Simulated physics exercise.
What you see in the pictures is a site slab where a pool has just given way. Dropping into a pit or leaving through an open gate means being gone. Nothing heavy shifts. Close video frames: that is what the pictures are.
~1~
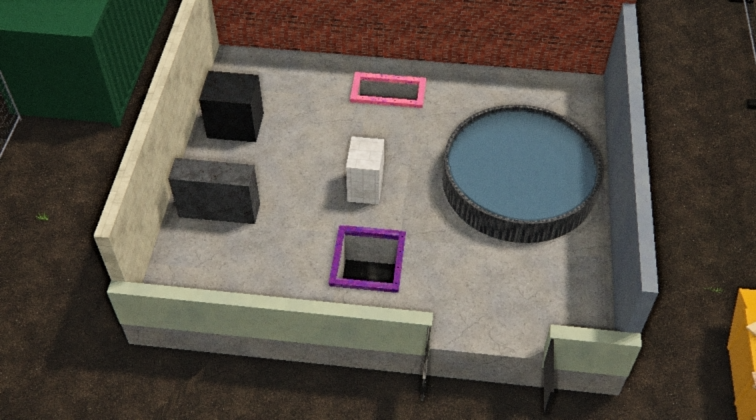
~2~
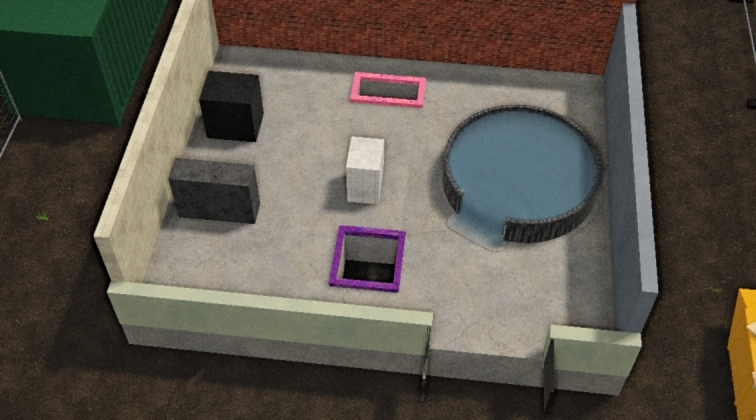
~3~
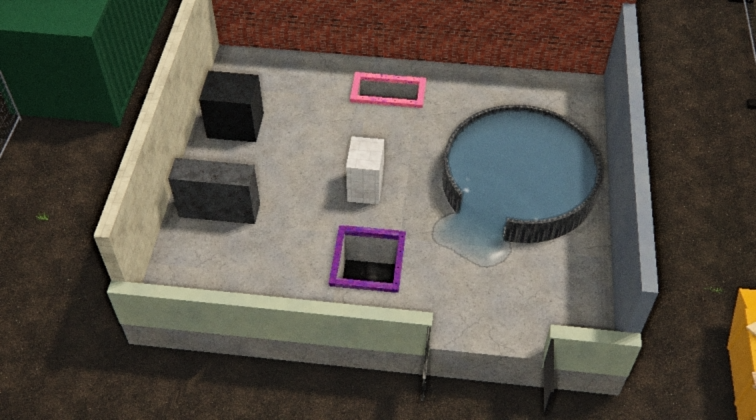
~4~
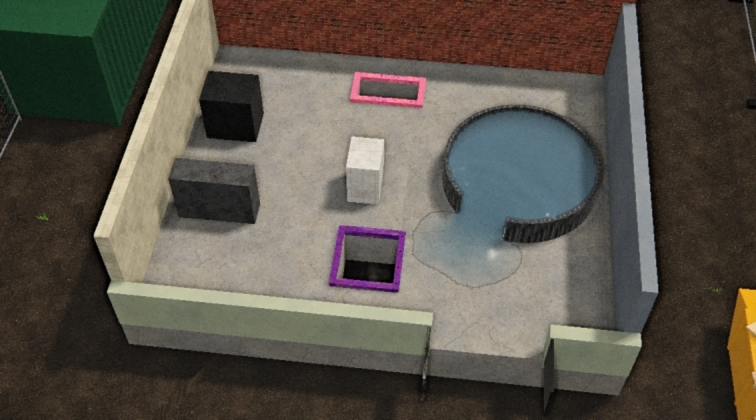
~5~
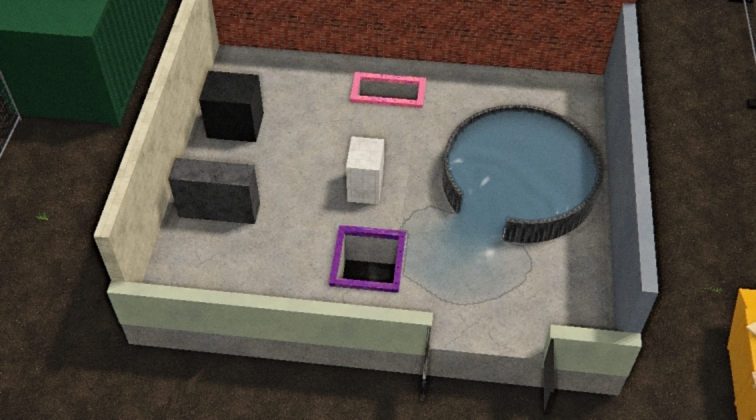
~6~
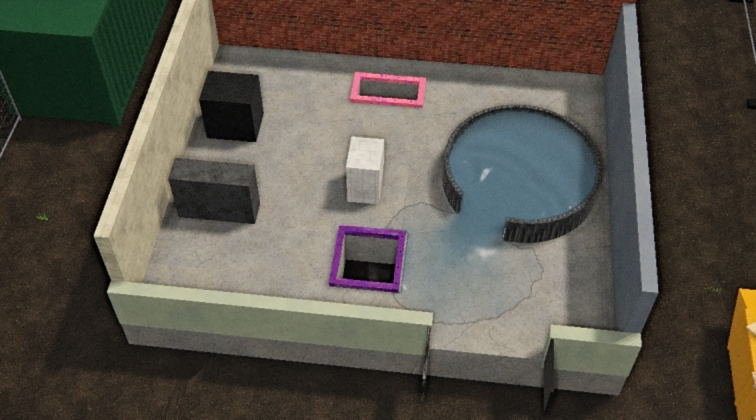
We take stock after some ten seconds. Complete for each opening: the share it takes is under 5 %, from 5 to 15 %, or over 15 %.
The share the gate takes is over 15 %; the share the pink pit takes is under 5 %; the share the purple pit takes is from 5 to 15 %.
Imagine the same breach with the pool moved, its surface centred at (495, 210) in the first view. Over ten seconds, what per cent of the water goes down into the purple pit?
The purple pit ends up with 2 per cent.
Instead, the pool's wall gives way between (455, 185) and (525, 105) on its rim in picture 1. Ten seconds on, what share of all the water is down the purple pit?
Near 2 per cent for purple.
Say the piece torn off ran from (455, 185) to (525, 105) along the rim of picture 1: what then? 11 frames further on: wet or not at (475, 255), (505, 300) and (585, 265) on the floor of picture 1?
First point spared, second point spared, third point spared.
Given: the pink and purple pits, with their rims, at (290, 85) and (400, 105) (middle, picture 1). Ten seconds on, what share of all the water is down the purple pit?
Purple: 0 %.
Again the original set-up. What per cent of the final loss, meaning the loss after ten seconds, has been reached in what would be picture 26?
My guess would be around 45 percent.
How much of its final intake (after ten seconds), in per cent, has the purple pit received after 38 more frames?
It works out at roughly 90 percent of the ten-second total.
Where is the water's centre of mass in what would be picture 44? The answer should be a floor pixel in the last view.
Point: (437, 214).
A moment on, water covers 15 % of the floor; the gate 1 %, the pink pit 0 %, the purple pit 1 %.
Next, water covers 20 % of the floor; the gate 4 %, the pink pit 0 %, the purple pit 3 %.
Then, water covers 30 % of the floor; the gate 11 %, the pink pit 0 %, the purple pit 6 %.
Later, water covers 40 % of the floor; the gate 20 %, the pink pit 0 %, the purple pit 8 %.
In the end, water covers 45 % of the floor; the gate 29 %, the pink pit 0 %, the purple pit 9 %.
